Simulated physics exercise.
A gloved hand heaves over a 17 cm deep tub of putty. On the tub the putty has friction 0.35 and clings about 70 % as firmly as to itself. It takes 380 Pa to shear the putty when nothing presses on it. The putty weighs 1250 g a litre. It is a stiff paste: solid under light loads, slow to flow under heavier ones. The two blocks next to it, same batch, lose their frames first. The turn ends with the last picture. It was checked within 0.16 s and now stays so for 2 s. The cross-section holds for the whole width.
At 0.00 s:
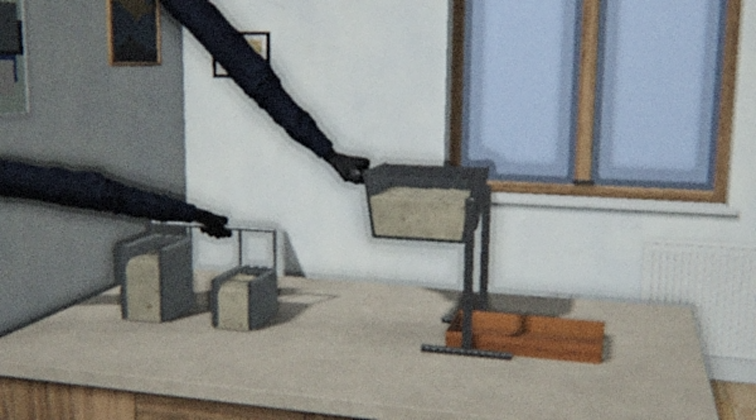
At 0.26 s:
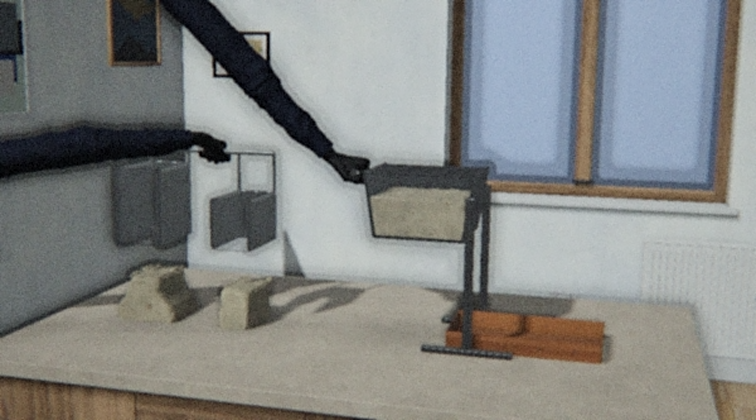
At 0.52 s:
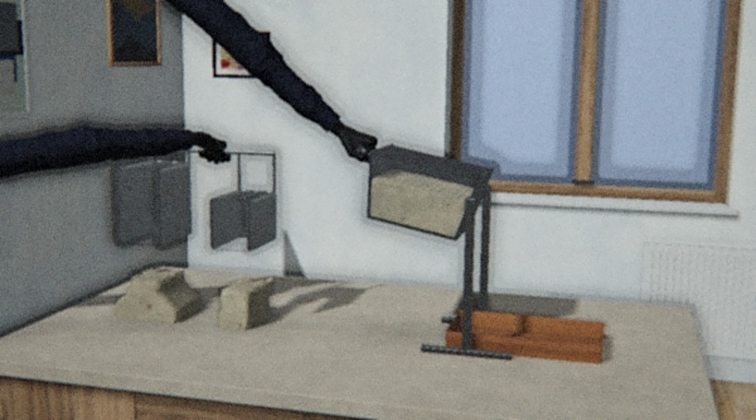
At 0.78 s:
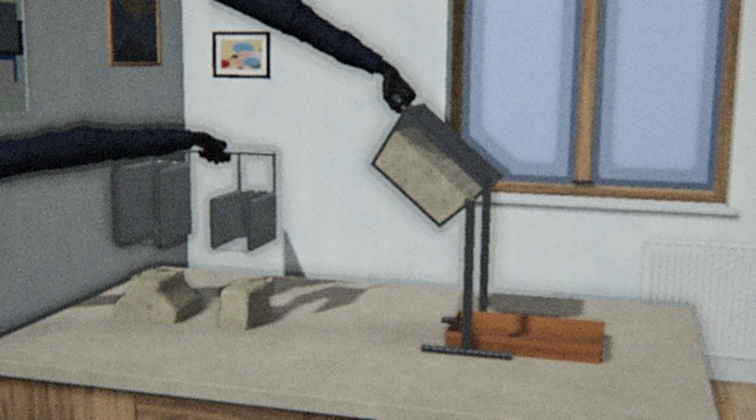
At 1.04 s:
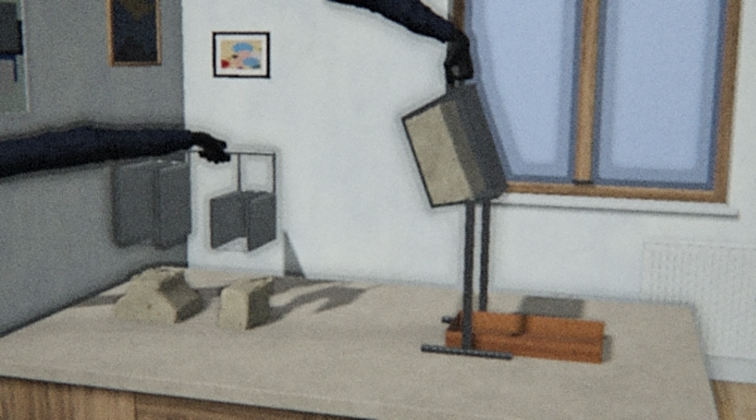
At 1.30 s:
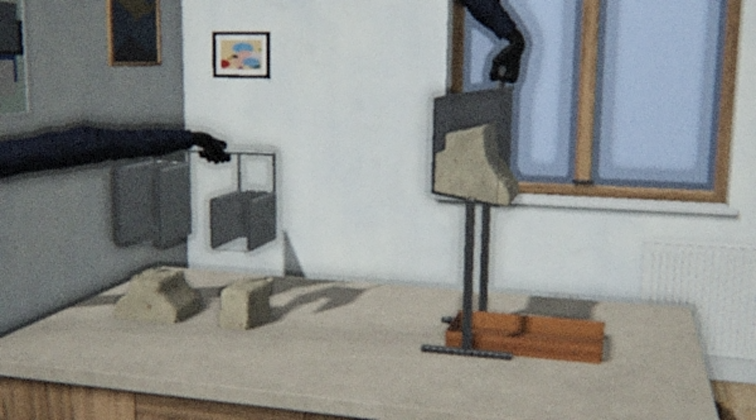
Gloved hands lifting metal casings off two putty blocks that slump slightly, then swinging a putty-filled tray upright on its stand.
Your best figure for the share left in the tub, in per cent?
Expect roughly 33 %.
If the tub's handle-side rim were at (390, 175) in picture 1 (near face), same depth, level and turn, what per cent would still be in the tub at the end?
It would be near 55 %.
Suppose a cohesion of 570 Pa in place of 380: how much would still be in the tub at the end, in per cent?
Then about 45 %.
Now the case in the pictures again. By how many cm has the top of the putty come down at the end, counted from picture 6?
Roughly 11 cm.
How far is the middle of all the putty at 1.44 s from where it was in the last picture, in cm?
Roughly 7 cm.
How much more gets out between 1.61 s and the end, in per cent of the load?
Near 6 %.
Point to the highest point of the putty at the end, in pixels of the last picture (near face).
Near (472, 172).
After 1.44 s, the tub is at 90 degrees and holds 70 %.
After 1.61 s, the tub is at 90 degrees and holds 40 %.
After 1.78 s, the tub is at 90 degrees and holds 34 %.
After 1.95 s, the tub is at 90 degrees and holds 33 %.
After 3.30 s, the tub is at 90 degrees and holds 33 %.
